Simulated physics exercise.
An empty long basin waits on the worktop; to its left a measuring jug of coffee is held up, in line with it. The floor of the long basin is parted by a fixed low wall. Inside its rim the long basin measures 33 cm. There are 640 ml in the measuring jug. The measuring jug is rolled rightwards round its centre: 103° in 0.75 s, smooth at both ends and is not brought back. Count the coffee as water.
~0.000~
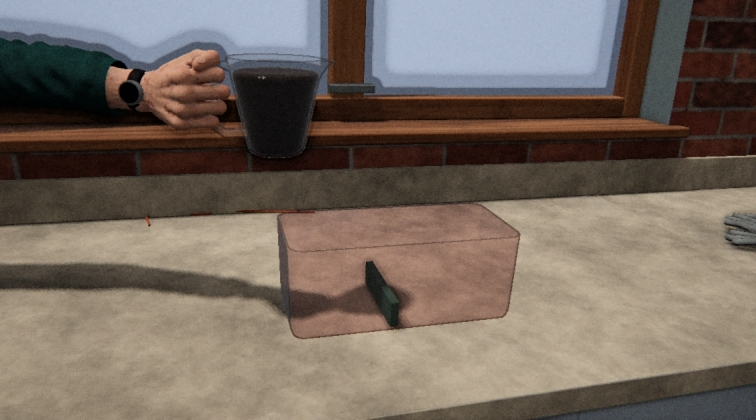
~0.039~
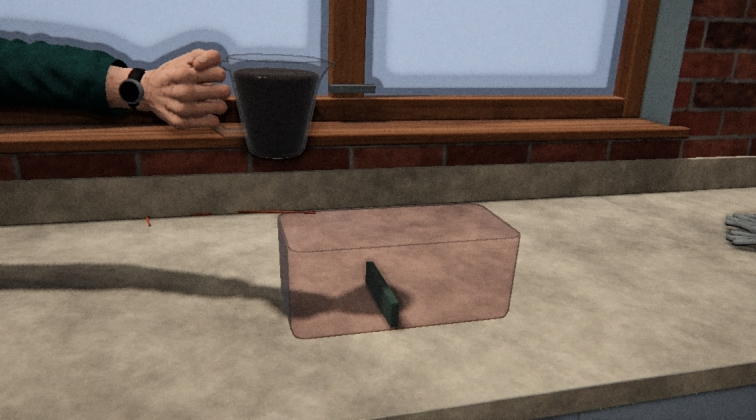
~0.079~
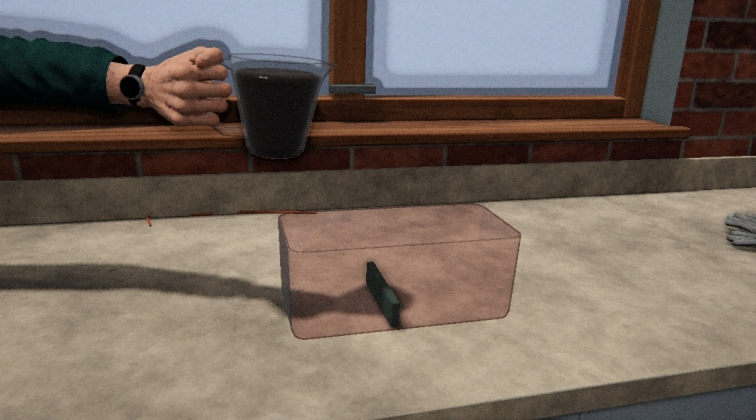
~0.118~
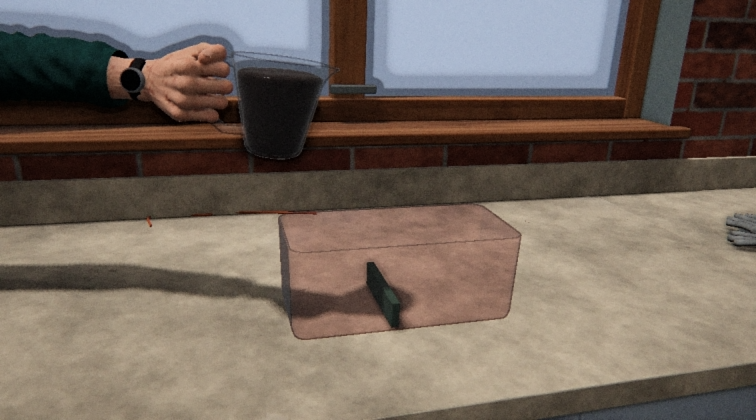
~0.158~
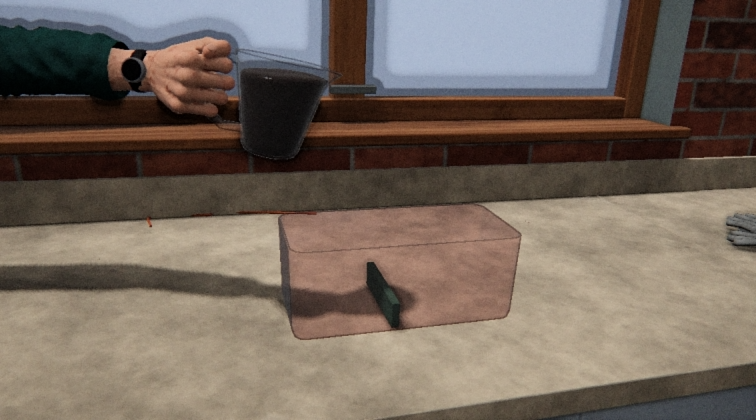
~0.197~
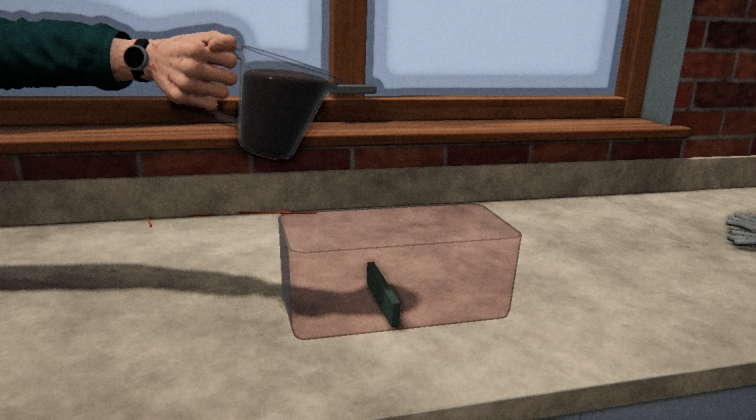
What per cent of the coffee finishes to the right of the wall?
Roughly 43 per cent is past the wall.
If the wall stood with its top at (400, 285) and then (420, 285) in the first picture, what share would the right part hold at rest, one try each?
First 20, then 15 per cent.
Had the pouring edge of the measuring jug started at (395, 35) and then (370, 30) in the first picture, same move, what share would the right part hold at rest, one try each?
First 90, then 90 per cent.
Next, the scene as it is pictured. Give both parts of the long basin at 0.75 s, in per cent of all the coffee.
Some 30 per cent left and 38 right.
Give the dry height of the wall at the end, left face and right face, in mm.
Left about 22 mm, right about 28 mm.
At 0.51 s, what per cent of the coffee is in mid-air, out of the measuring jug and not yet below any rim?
Near 32 in a hundred.
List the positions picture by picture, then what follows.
It leans 0°; its right rim is at (335, 60); the coffee meets the walls at (232, 72) and (319, 73); the long basin's rim runs from (283, 233) to (500, 219); the wall's top is at (381, 281), in the first frame.
It leans 1°; its right rim is at (335, 62); the coffee meets the walls at (232, 72) and (319, 73), in the second frame.
It leans 3°; its right rim is at (337, 64); the coffee meets the walls at (234, 71) and (321, 75), in the third frame.
It leans 6°; its right rim is at (340, 68); the coffee meets the walls at (237, 70) and (323, 77), in the fourth frame.
It leans 11°; its right rim is at (342, 74); the coffee meets the walls at (239, 71) and (326, 78), in the fifth frame.
It leans 17°; its right rim is at (345, 80); the coffee meets the walls at (243, 73) and (331, 80), in the sixth frame.
Then, 0.51 s in, the tilt is 80° and 61 per cent is still to pour, 1 is left of the wall and 7 right of it.
Then, 0.75 s in, the tilt is 103° and 12 per cent is still to pour, 31 is left of the wall and 39 right of it.
Then, 0.99 s in, the tilt is 103° and 0 per cent is still to pour, 55 is left of the wall and 41 right of it.
Then, 1.25 s in, the tilt is 103° and 0 per cent is still to pour, 55 is left of the wall and 43 right of it.
Finally, 55 per cent lies left of the wall, 43 right of it and 2 outside.
